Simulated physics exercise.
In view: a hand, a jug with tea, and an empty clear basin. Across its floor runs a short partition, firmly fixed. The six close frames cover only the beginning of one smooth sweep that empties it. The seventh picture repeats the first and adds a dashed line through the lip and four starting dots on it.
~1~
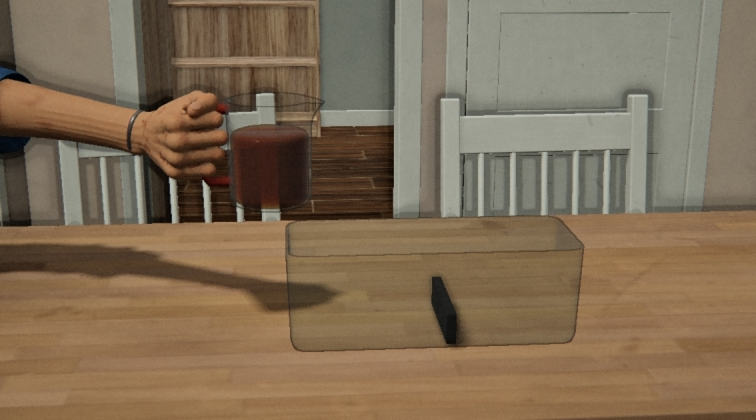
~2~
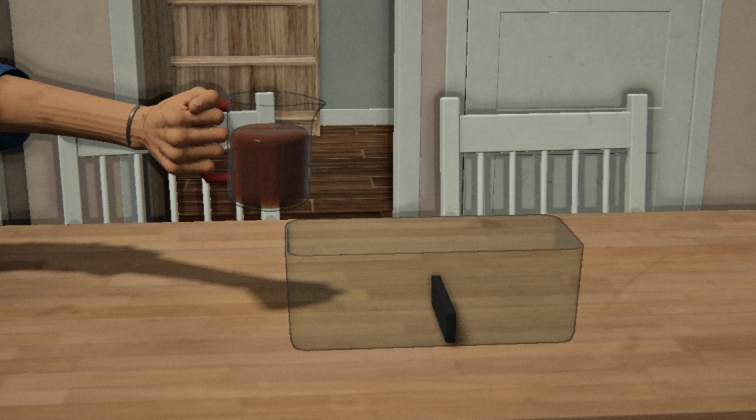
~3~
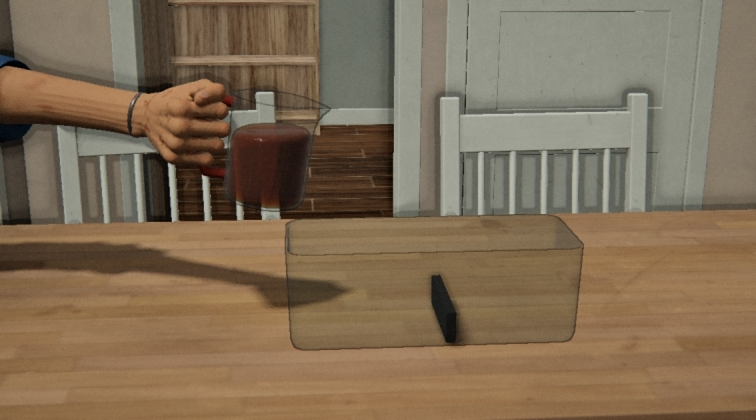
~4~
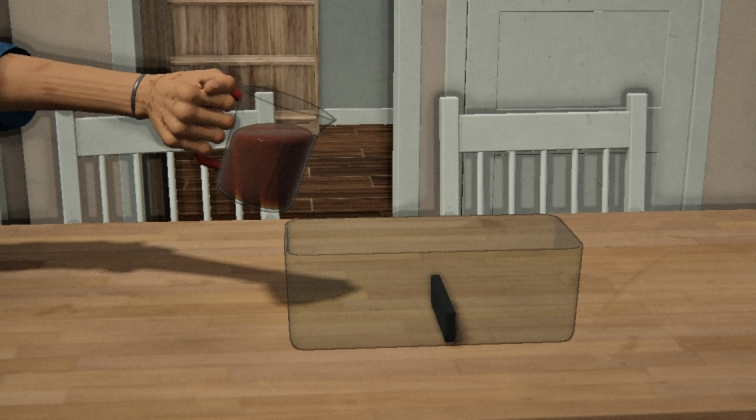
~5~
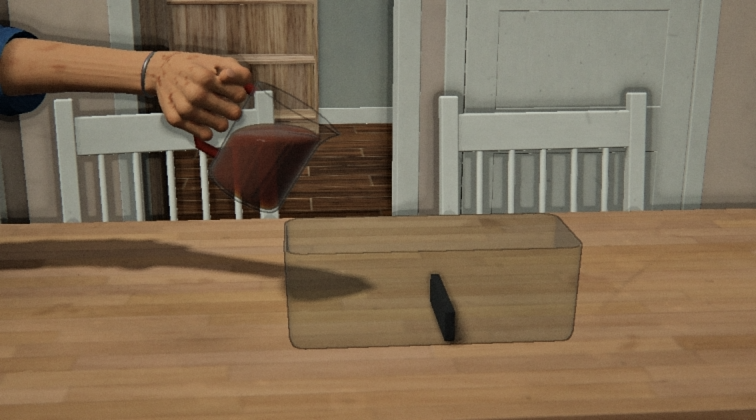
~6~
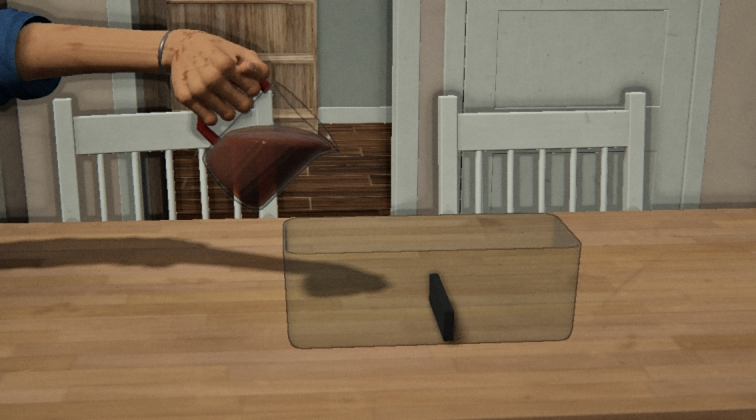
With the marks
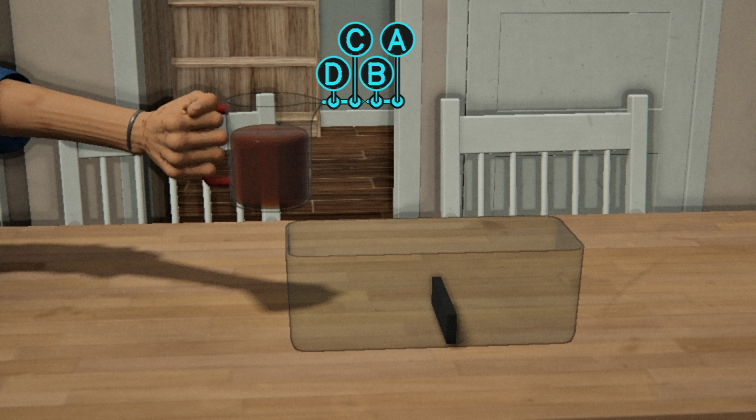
The video shows a hand holding a clear jug of reddish-brown liquid above a wooden table, beside an empty transparent basin with a short dark partition inside. The hand gradually tilts the jug to the right, toward the basin.
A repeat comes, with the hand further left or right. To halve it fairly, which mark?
I would pick spot A.
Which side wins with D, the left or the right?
More ends on the left.
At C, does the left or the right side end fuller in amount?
The left one.
On the marked copy, A at (397, 101); B at (376, 101); C at (355, 101); D at (333, 101).
With A, about 50 % ends left of the wall and 50 % right of it.
With B, about 89 % ends left of the wall and 7 % right of it; 5 % is lost outside.
With C, about 91 % ends left of the wall and 7 % right of it.
With D, about 88 % ends left of the wall and 10 % right of it.
